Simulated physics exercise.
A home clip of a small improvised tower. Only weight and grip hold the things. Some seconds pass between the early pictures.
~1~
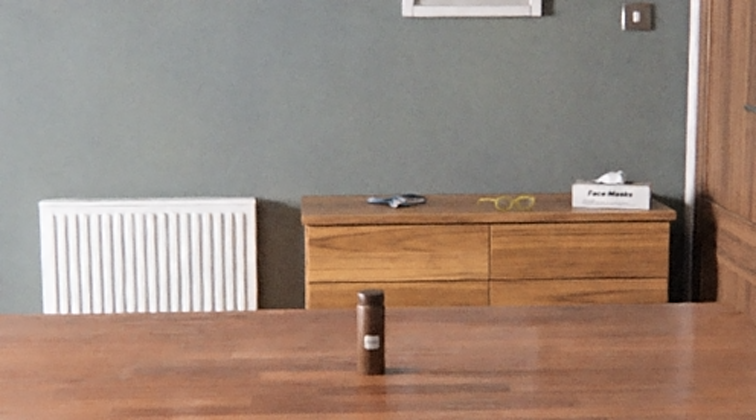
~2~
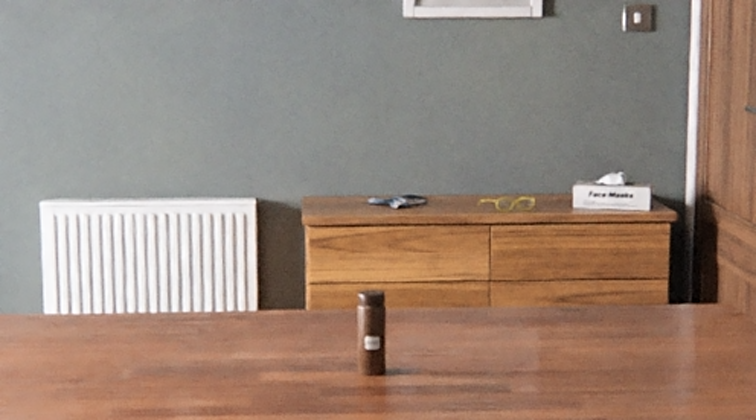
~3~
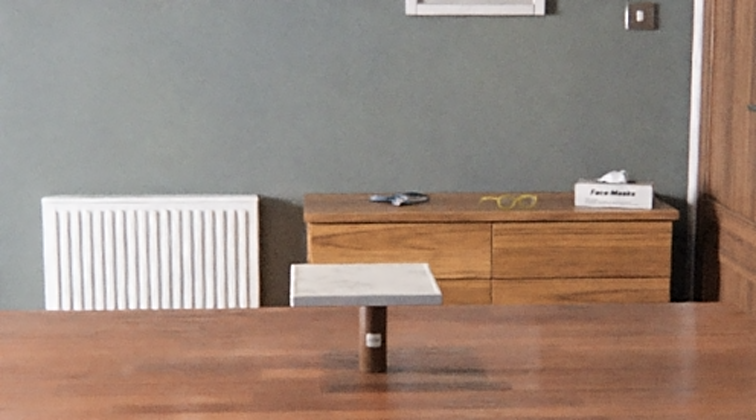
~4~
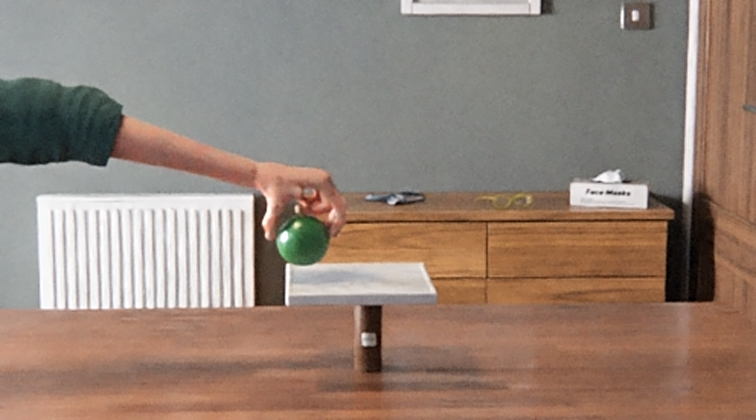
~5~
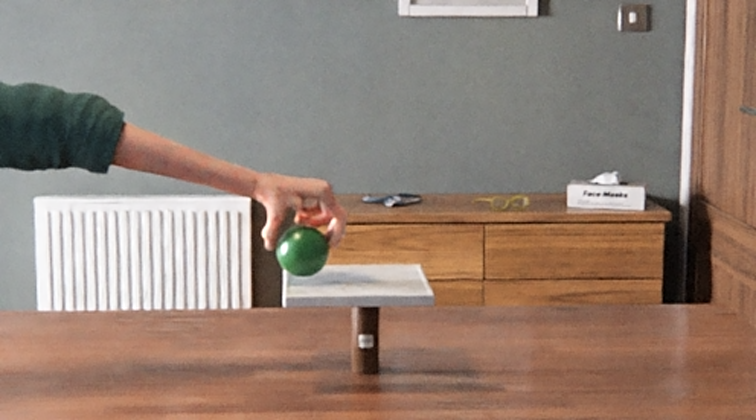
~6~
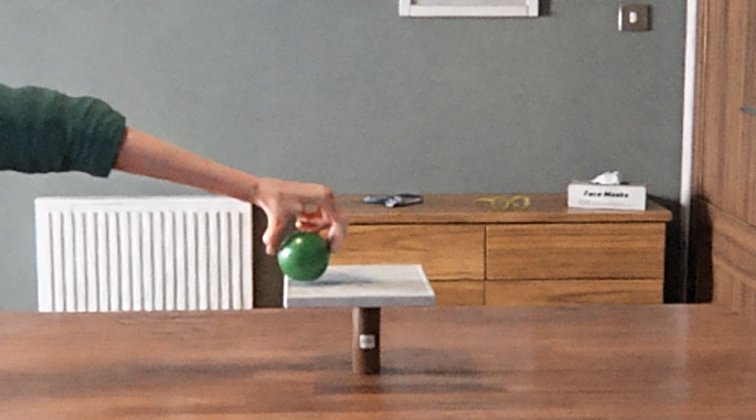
A hand lowering a green apple onto the left side of a pale board resting on a brown shaker on a table.
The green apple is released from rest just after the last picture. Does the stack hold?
It loses its balance.
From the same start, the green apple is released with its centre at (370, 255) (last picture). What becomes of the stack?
Then it keeps its balance.
Then, 0.30 s past the last view, green apple now fallen; white lid rocked 70° from its first pose.
Then, 0.40 s past the last view, white lid on its side.
Then, 0.70 s past the last view, white lid now fallen; brown shaker rocked 7° from its first pose.
Finally, fallen, green apple and white lid; brown shaker still in place. The stack comes apart.
